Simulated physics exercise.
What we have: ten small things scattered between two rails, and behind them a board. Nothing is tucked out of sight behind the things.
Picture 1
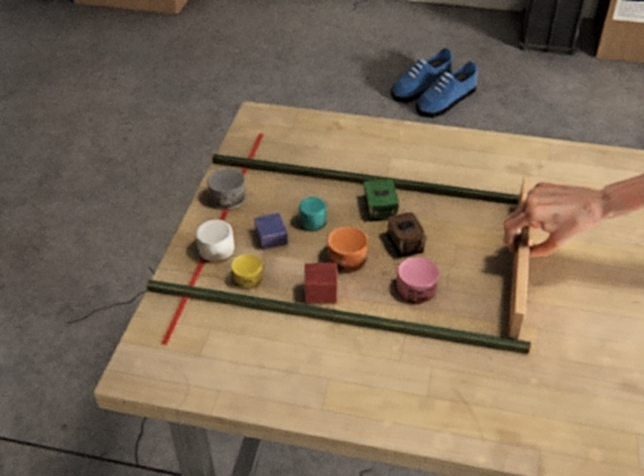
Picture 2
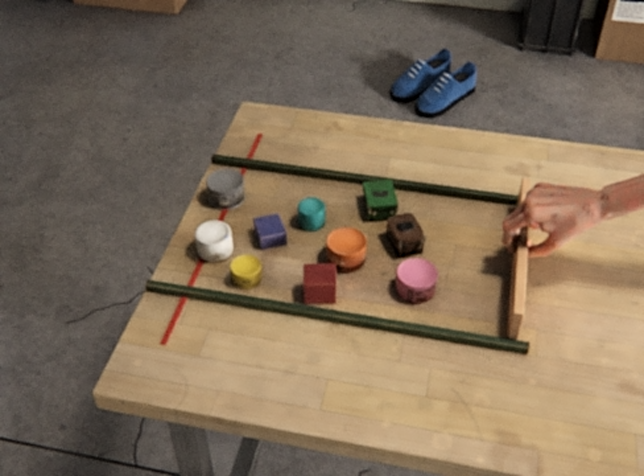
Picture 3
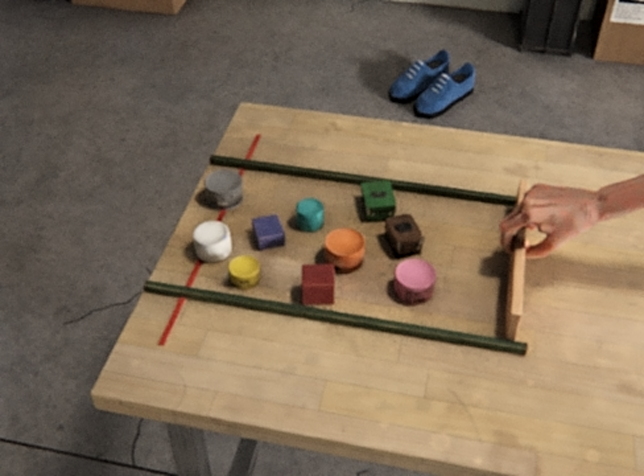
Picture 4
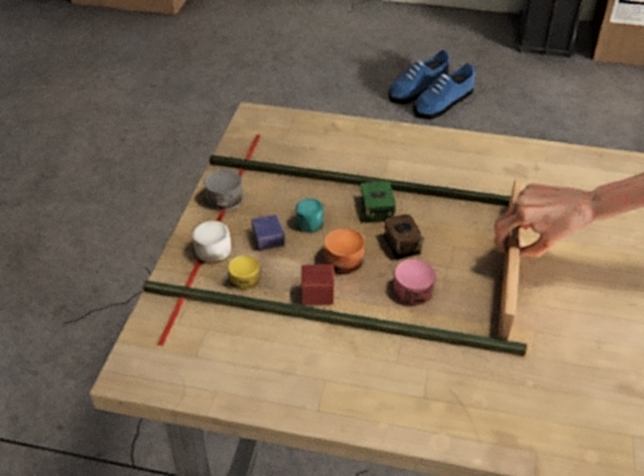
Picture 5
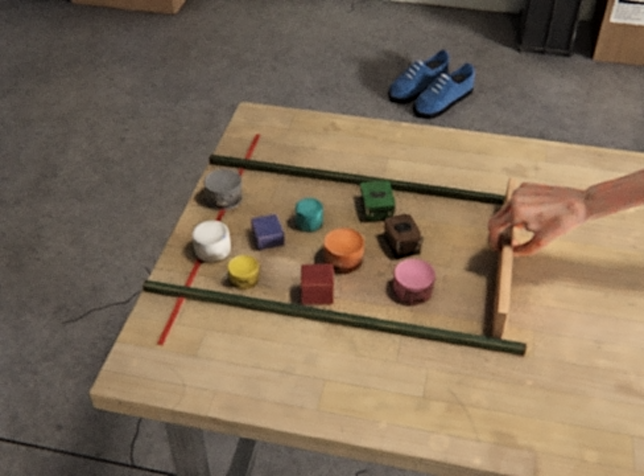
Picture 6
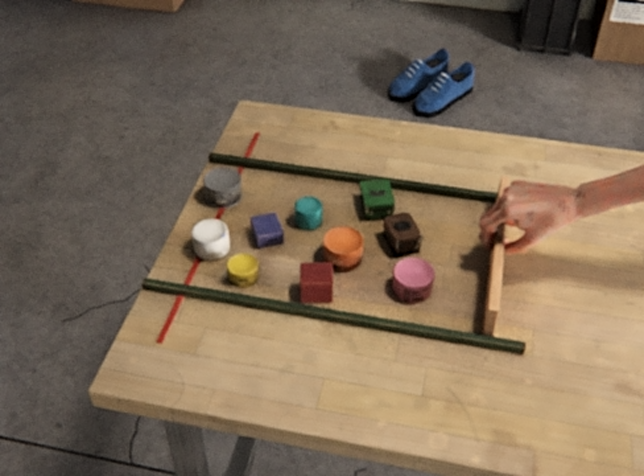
A hand slides a wooden board slightly left between two rails toward ten small objects.
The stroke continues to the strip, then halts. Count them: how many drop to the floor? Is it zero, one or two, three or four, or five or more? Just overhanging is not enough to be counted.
It is three or four.
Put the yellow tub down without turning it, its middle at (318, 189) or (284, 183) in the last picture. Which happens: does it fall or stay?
One place after the other: It ends up falling; it ends up falling.
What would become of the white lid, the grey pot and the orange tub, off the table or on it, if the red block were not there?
White lid: Over the edge. Grey pot: Over the edge. Orange tub: Still there.
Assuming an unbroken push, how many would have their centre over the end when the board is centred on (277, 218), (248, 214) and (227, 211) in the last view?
Past the end: 0, 0 and 3.
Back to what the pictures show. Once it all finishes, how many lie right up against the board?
The answer is 4.
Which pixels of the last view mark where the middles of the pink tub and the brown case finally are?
In the last picture the pink tub sits at (182, 243) while the brown case sits at (211, 195).
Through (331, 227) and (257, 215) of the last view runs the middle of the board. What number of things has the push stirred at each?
The number moved is 7 and then 10.
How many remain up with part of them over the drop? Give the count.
Count: 3.
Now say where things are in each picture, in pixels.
In the first frame, grey pot (227, 189); white lid (215, 241); yellow tub (247, 271); board (521, 254); tape (219, 225).
In the second frame, white lid (214, 241); turquoise lid (312, 214).
In the third frame, yellow tub (245, 272); red block (318, 284).
In the fourth frame, grey pot (224, 190); green case (378, 202).
In the fifth frame, white lid (212, 242); brown case (403, 236).
In the sixth frame, grey pot (223, 188); white lid (211, 240); yellow tub (243, 270); board (497, 252); tape (215, 223).
A little later, none off yet; grey pot at rest near (223, 188); white lid at rest near (211, 240); yellow tub at rest near (243, 270).
Next, none off yet; grey pot at rest near (223, 188); white lid at rest near (211, 240); yellow tub moving near (237, 271).
When it is over, the number that fall off is three or four; down, blue block, white lid and grey pot.
